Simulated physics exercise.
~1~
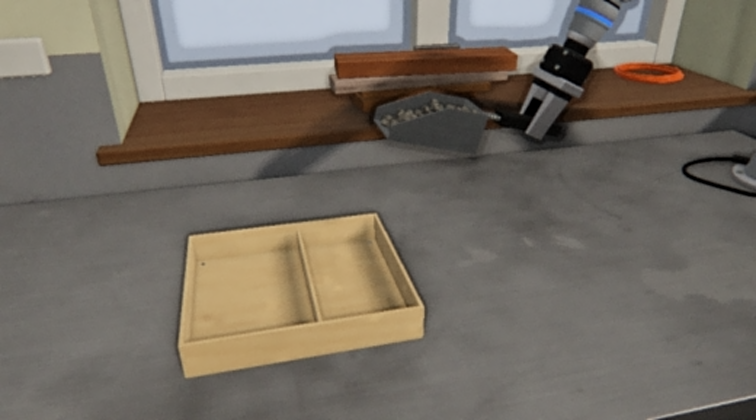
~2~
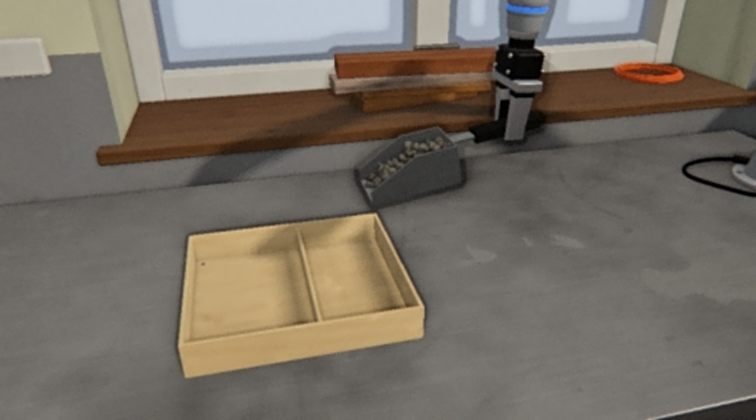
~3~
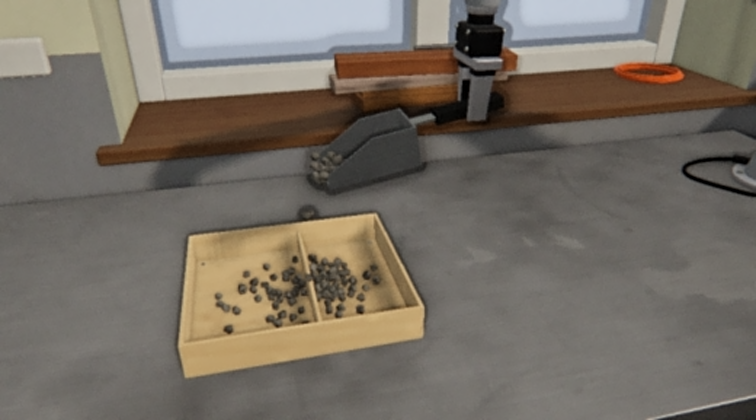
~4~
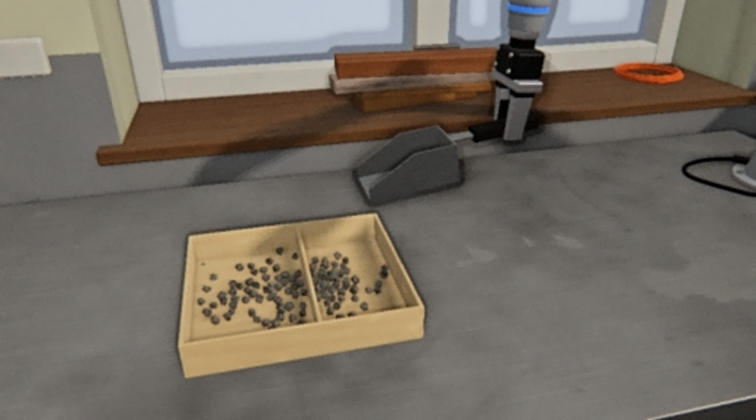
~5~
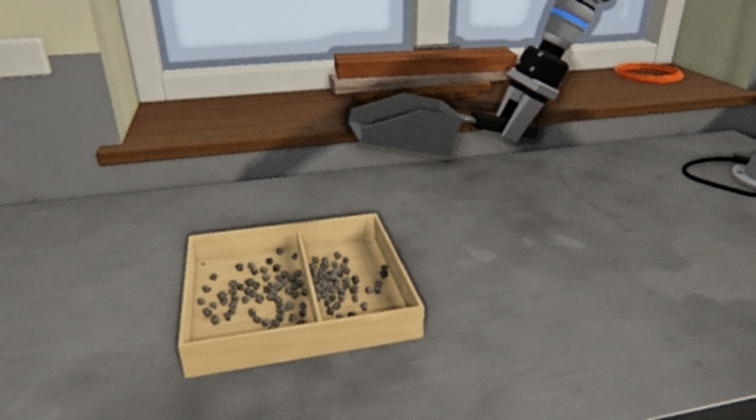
A robot arm with a blue band holds a dark grey scoop of small pebbles above a grey table, seen from slightly above, with a wooden windowsill, stacked boards and an orange coil behind. A pale wooden tray, split by a cross wall, sits empty at the centre-left. The arm lowers the scoop and turns it towards the left, then moves it further left and tips it, spilling dark pebbles into both parts of the tray. The scoop draws back to the right, empty, then rises and tilts back. The pebbles lie scattered on both sides of the wall.
